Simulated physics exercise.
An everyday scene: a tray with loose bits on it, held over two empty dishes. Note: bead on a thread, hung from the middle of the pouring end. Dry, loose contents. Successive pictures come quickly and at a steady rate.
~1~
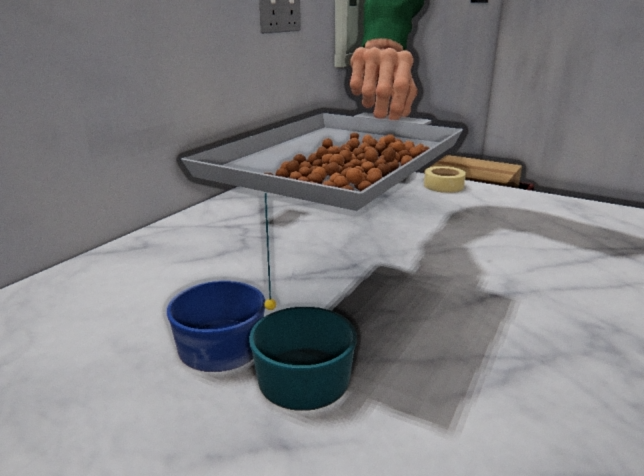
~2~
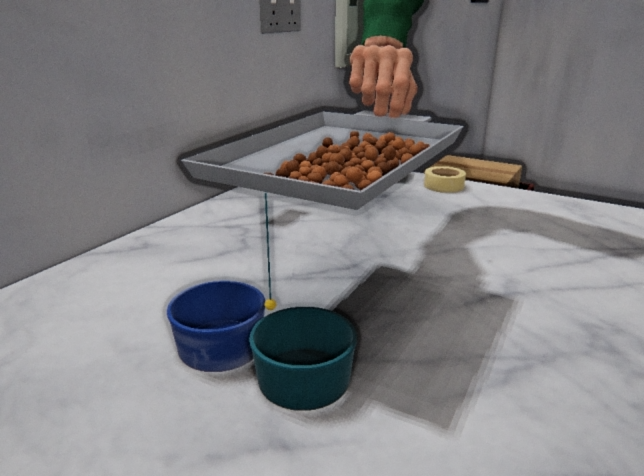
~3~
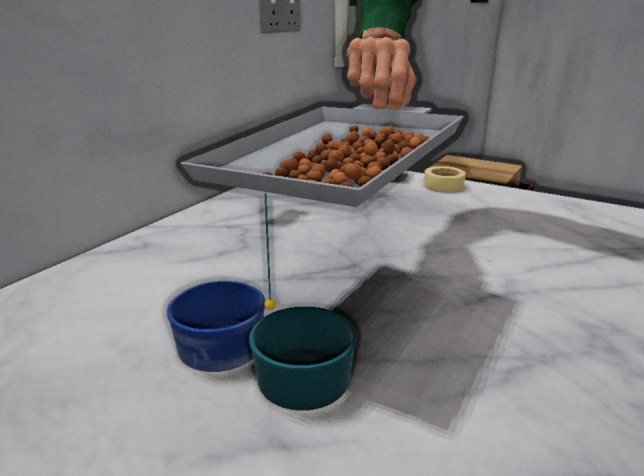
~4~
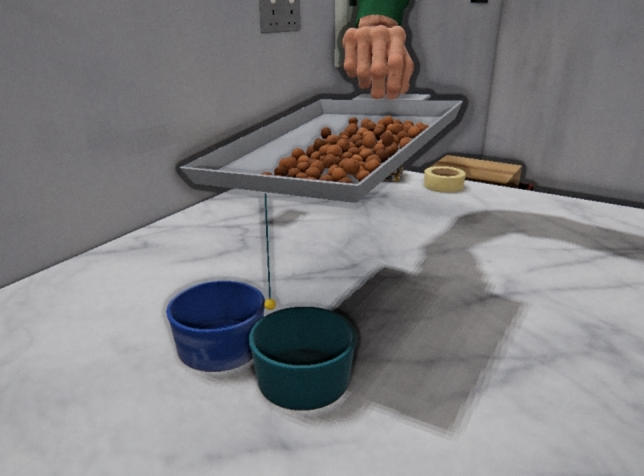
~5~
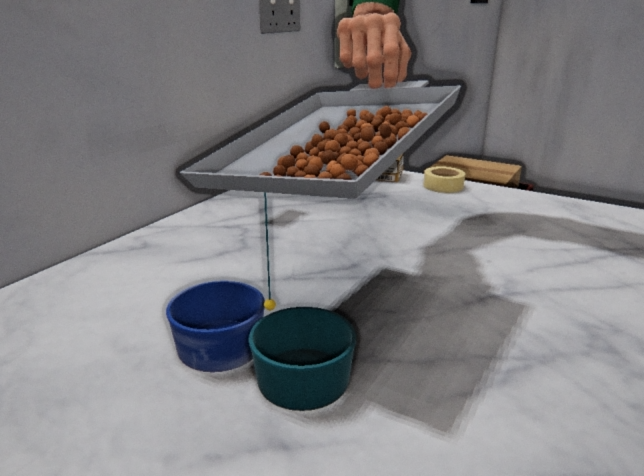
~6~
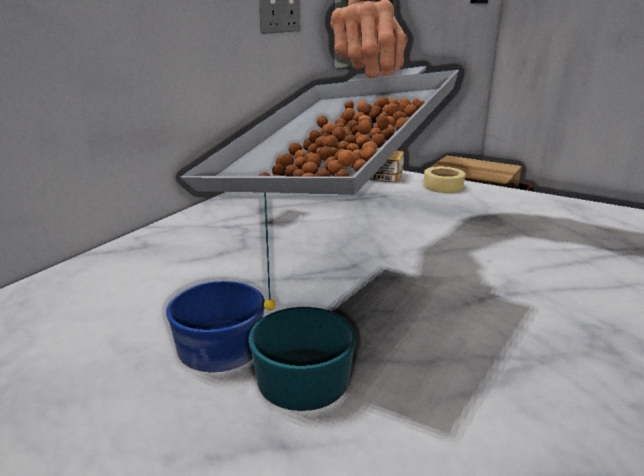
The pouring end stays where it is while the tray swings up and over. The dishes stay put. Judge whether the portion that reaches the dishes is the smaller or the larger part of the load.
Compared with the spill, the catch will be larger.
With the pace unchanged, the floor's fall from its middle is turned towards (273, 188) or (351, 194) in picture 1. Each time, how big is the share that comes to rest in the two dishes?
I'd say roughly 20 percent with the first slope, 40 percent with the other.
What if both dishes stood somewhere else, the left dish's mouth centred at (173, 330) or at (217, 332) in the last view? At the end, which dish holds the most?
Taking the places in turn, it's the left side and then the left side.
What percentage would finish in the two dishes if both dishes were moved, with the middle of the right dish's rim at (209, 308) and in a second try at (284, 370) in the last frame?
Respectively 80 percent and 30 percent.
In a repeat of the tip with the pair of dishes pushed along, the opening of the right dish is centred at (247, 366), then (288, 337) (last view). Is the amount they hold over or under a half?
Result, first setup: A minority share; second setup: A majority share.
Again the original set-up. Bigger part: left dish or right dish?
Winner, as observed: The left-positioned one.
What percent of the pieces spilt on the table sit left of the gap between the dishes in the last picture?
Estimate: About 90 percent.
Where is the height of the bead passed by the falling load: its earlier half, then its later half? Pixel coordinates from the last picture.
Points: About (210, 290), then about (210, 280).
Soon, tray tipped steeply; nearly all on the tray; a stray few in the left dish; a small part in the air.
A while on, tray tipped right over; most on the tray; a small part in the left dish; a stray few outside both; a stray few in the air.
Towards the end, tray tipped past a quarter turn; most in the left dish; about a quarter outside both.
Finally, tray tipped past a quarter turn; none in the right dish; most in the left dish; about a quarter outside both.
